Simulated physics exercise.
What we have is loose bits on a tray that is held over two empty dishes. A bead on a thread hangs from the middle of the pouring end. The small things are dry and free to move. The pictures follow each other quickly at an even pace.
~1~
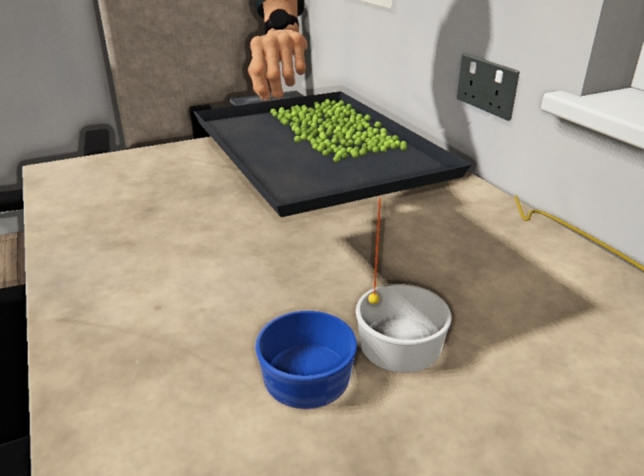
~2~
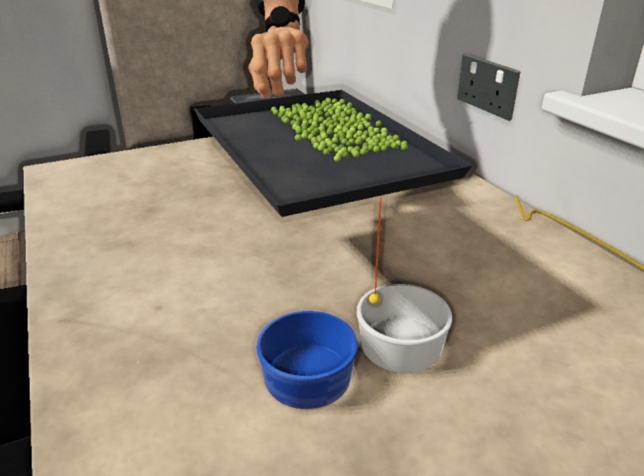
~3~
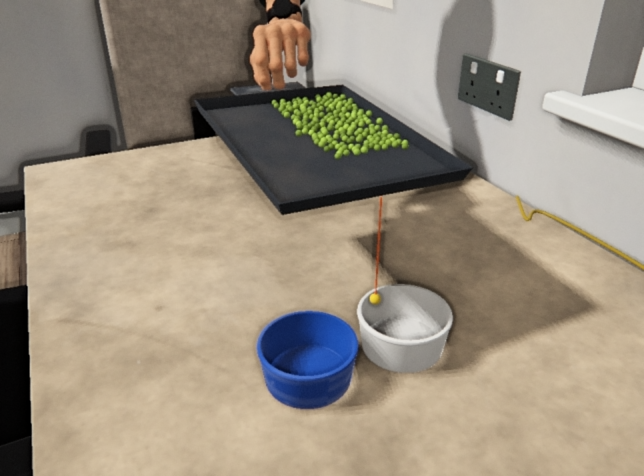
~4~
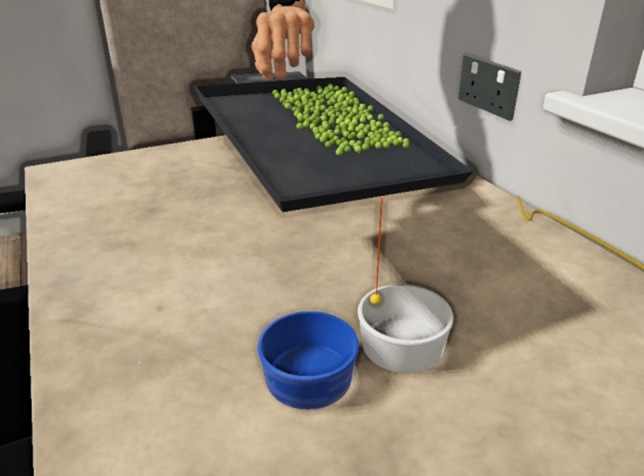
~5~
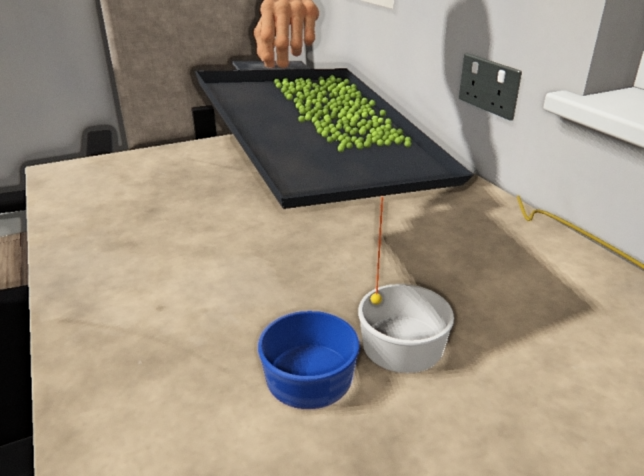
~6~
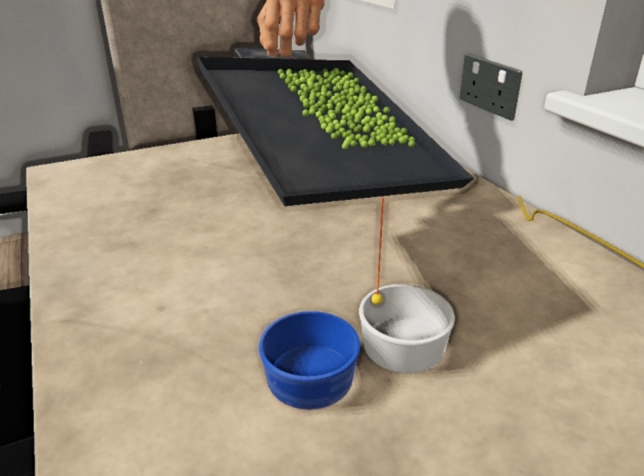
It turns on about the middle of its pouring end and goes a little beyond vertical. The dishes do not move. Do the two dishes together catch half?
They take less than half between them.
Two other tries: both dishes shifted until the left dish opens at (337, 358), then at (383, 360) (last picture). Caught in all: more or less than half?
First under half, then the smaller part.
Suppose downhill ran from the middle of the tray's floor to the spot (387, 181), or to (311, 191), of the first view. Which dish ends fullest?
First the right one, then left.
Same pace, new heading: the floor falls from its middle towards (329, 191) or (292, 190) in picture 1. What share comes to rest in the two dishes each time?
First some 80, then 70 per cent.
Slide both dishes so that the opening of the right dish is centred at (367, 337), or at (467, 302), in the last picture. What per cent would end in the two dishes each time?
About 0 and 100 per cent.
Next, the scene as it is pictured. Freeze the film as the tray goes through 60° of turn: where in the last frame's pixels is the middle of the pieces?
Roughly at (444, 192).
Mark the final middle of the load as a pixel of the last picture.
Near (472, 330).
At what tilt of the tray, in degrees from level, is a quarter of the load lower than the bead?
Around 60° of tilt.
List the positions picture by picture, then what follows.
In the first frame, corners of the pouring end at (281, 202) and (464, 163), level; middle of the load at (336, 126), dried peas; left dish at (327, 388); right dish at (428, 352); bead on its thread at (374, 299).
In the second frame, corners of the pouring end at (281, 202) and (465, 164), level; middle of the load at (336, 125).
In the third frame, corners of the pouring end at (282, 200) and (466, 166), tipped barely, lowest at the right corner; middle of the load at (337, 121).
In the fourth frame, corners of the pouring end at (284, 197) and (466, 169), tipped a little, lowest at the right corner; middle of the load at (338, 115).
In the fifth frame, corners of the pouring end at (285, 194) and (467, 172), tipped a little, lowest at the right corner; middle of the load at (340, 108).
In the sixth frame, corners of the pouring end at (288, 192) and (467, 176), tipped a little, lowest at the right corner; middle of the load at (344, 103); left dish at (331, 388); right dish at (431, 353).
Soon, tray tipped steeply; about two thirds on the tray; a stray few in the right dish; about a quarter outside both; a small part in the air.
A while on, tray tipped right over; about a quarter in the right dish; most outside both; a stray few in the air.
Towards the end, tray tipped past a quarter turn; about a quarter in the right dish; most outside both.
Finally, tray tipped past a quarter turn; none in the left dish; about a quarter in the right dish; most outside both.
